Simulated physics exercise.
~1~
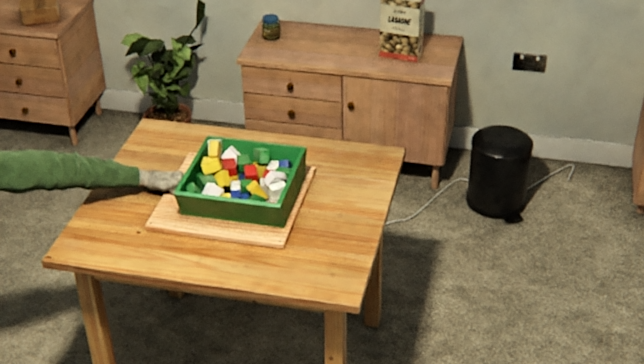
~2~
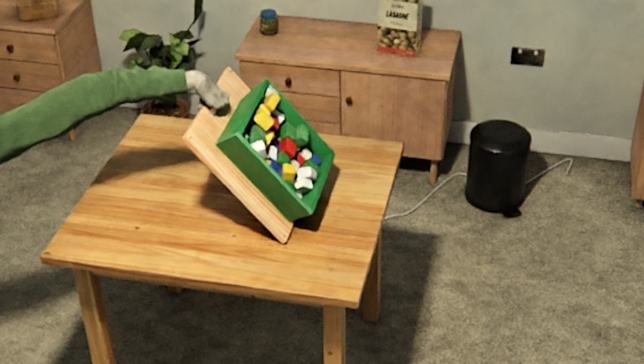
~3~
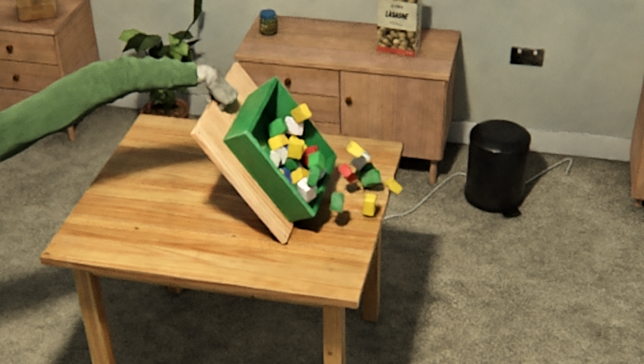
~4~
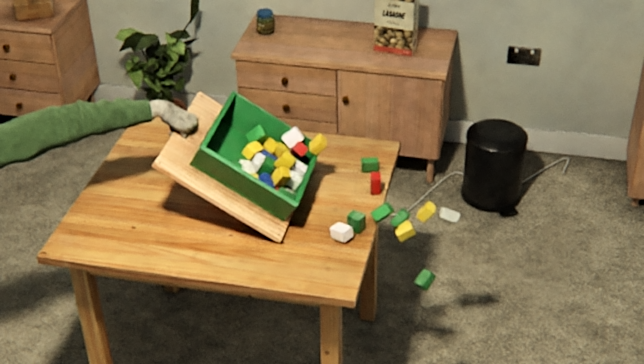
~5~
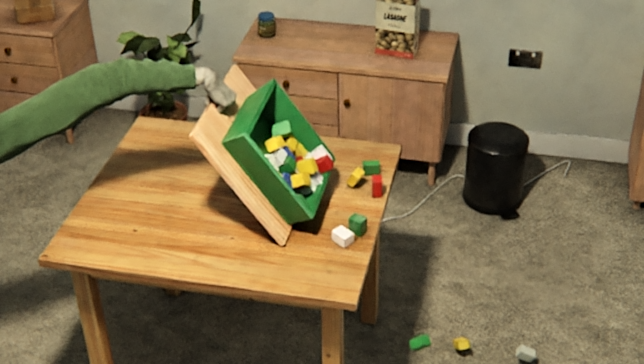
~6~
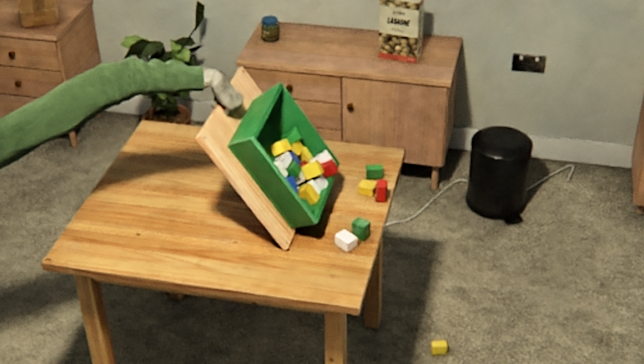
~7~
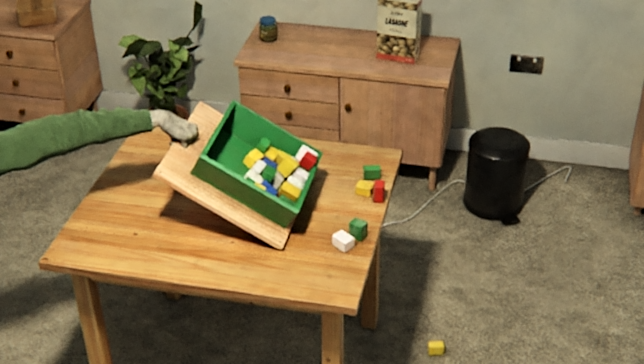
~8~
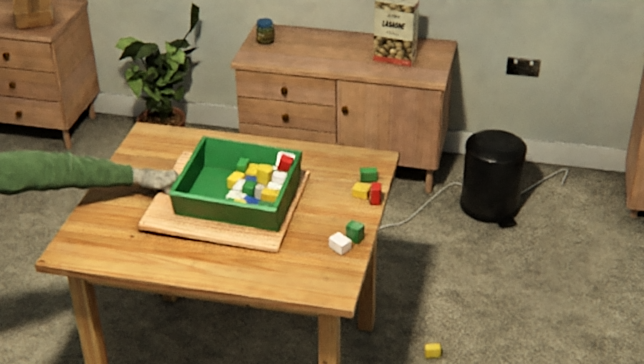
Green-sleeved arm tilting a board and green crate of coloured toy bricks, spilling some rightward, then lowering it with most still inside.
